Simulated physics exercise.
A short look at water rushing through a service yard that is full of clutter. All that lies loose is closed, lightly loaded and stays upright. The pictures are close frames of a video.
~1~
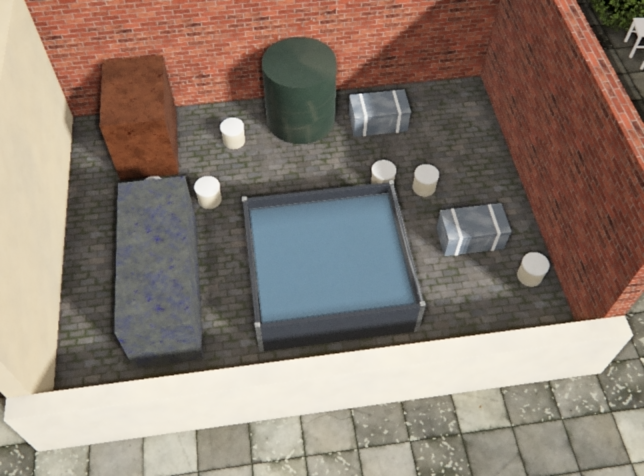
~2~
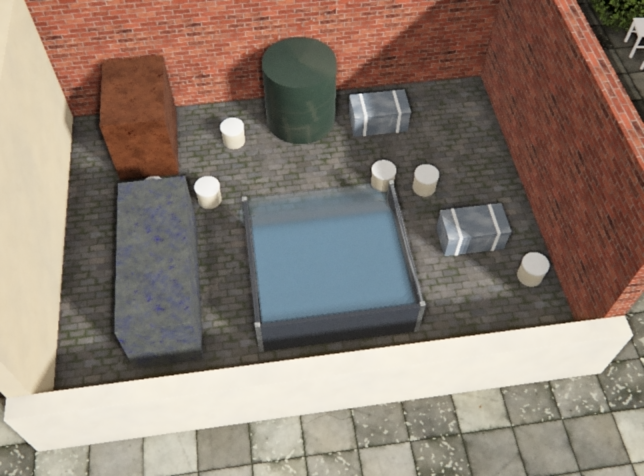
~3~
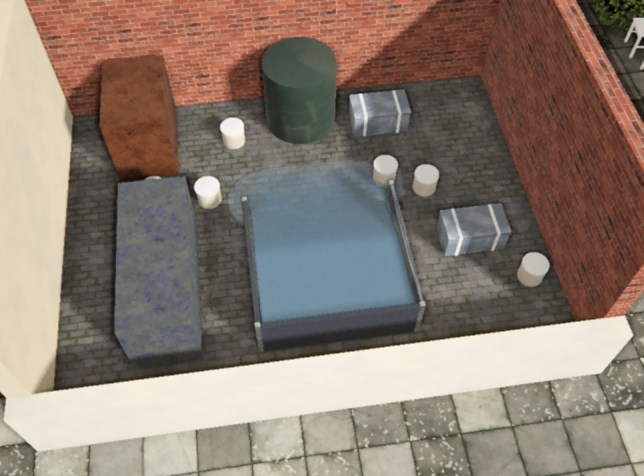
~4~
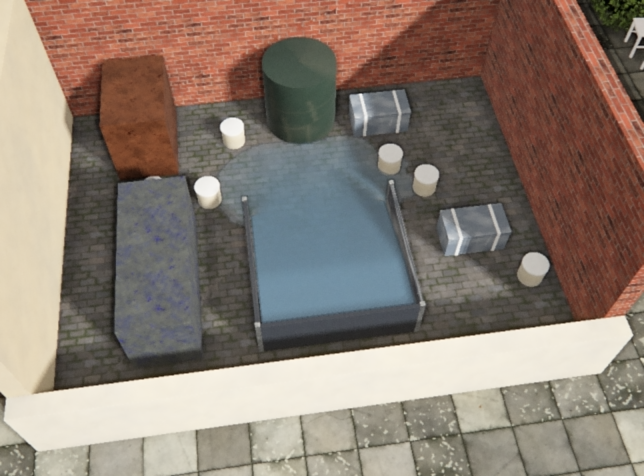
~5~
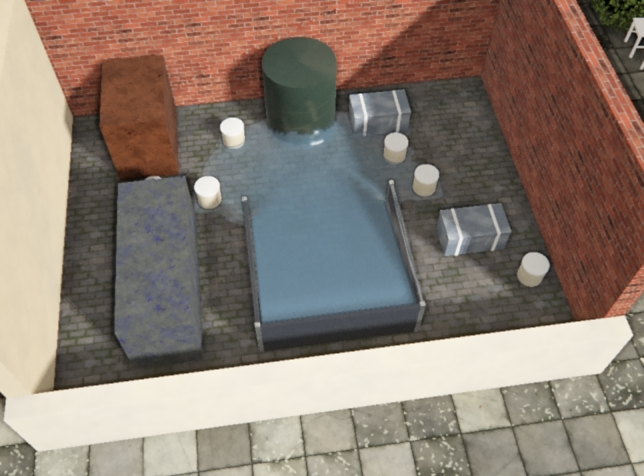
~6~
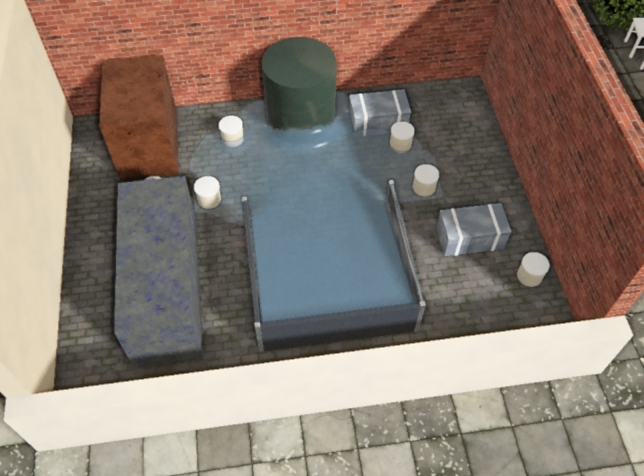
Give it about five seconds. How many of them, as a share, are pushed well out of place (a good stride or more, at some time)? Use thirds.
That comes to at least two thirds.
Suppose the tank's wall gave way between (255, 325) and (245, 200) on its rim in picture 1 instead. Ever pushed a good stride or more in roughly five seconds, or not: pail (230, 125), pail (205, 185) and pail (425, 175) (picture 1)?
In turn: That far or more, that far or more, under that.
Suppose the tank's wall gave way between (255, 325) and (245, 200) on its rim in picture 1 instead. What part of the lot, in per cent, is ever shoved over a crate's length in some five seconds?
Some 40 per cent.
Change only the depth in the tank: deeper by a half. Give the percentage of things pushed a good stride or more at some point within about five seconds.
I make it 100 per cent.
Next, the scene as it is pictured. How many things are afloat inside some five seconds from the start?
6 of them.
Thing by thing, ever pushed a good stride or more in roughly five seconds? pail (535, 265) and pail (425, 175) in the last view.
In that order: Swept aside, under that.
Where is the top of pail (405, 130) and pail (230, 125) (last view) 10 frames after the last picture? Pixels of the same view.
Around (489, 94) and (181, 88).
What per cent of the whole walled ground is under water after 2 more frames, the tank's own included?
I make it 35 per cent.
A moment on, 2 of 8 are well off their spots; 0 afloat.
Next, 3 of 8 are well off their spots; 3 afloat.
Later, 4 of 8 are well off their spots; 4 afloat.
In the end, 6 of 8 are well off their spots, and 7 have been at some point; 6 afloat.
